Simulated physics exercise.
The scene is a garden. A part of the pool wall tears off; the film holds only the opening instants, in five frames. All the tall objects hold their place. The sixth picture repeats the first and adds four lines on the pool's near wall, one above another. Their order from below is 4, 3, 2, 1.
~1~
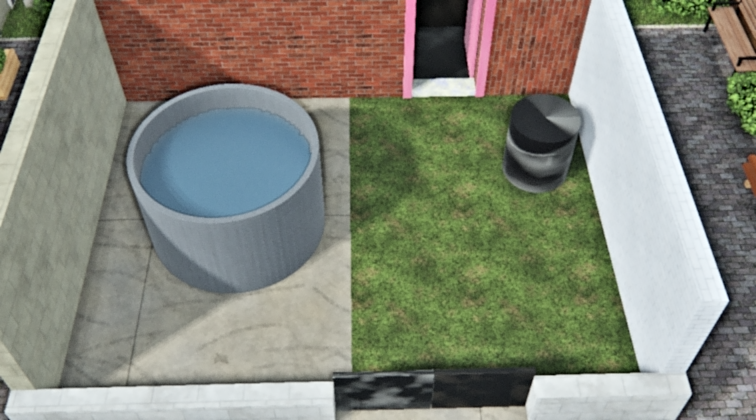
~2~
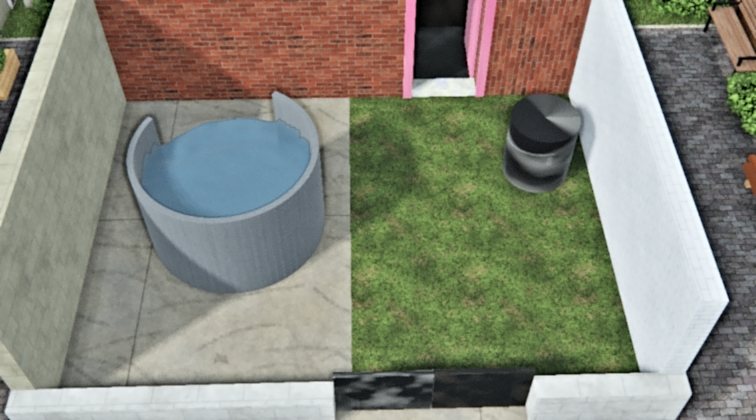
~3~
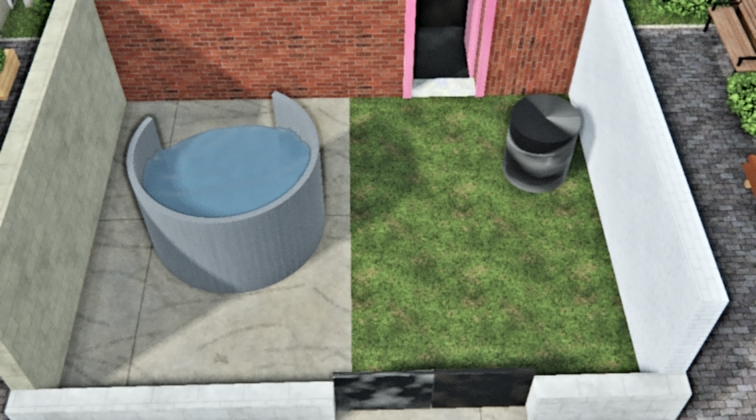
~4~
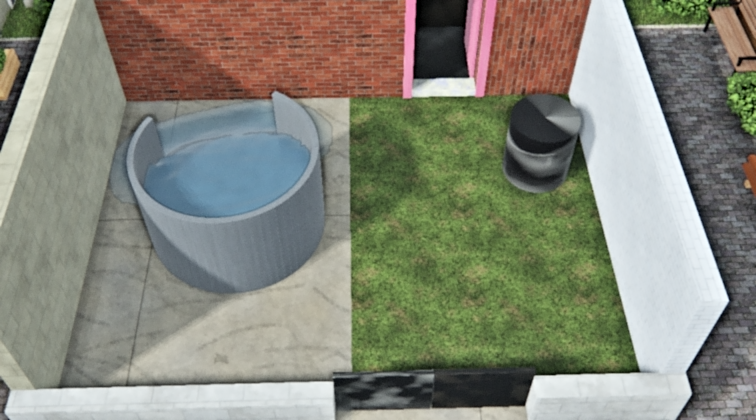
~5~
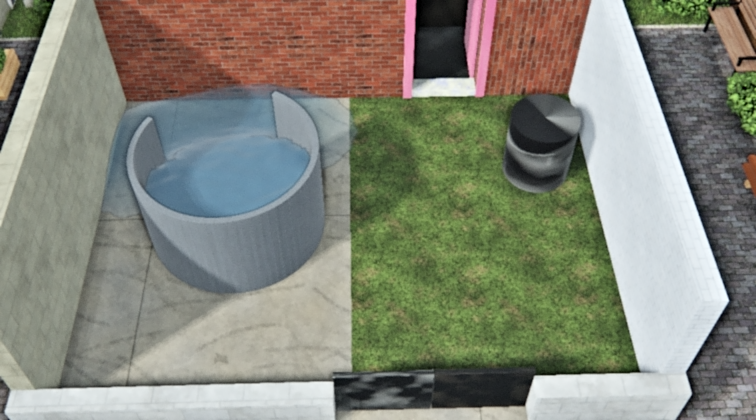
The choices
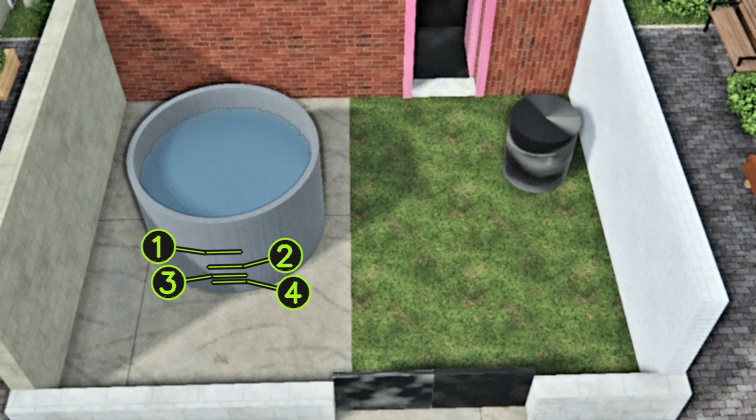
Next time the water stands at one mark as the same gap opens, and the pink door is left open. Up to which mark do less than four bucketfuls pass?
It is 1.
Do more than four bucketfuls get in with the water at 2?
No, that is safe.
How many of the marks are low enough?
All four.
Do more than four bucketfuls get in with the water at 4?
No, that is safe.
In lime, 1 at (222, 252); 2 at (226, 266); 3 at (228, 275); 4 at (230, 281); from the bottom up 4, 3, 2, 1.
If 1 is chosen, a splash gets over, under a bucket.
If 2 is chosen, nothing gets over.
If 3 is chosen, nothing gets over.
If 4 is chosen, nothing gets over.
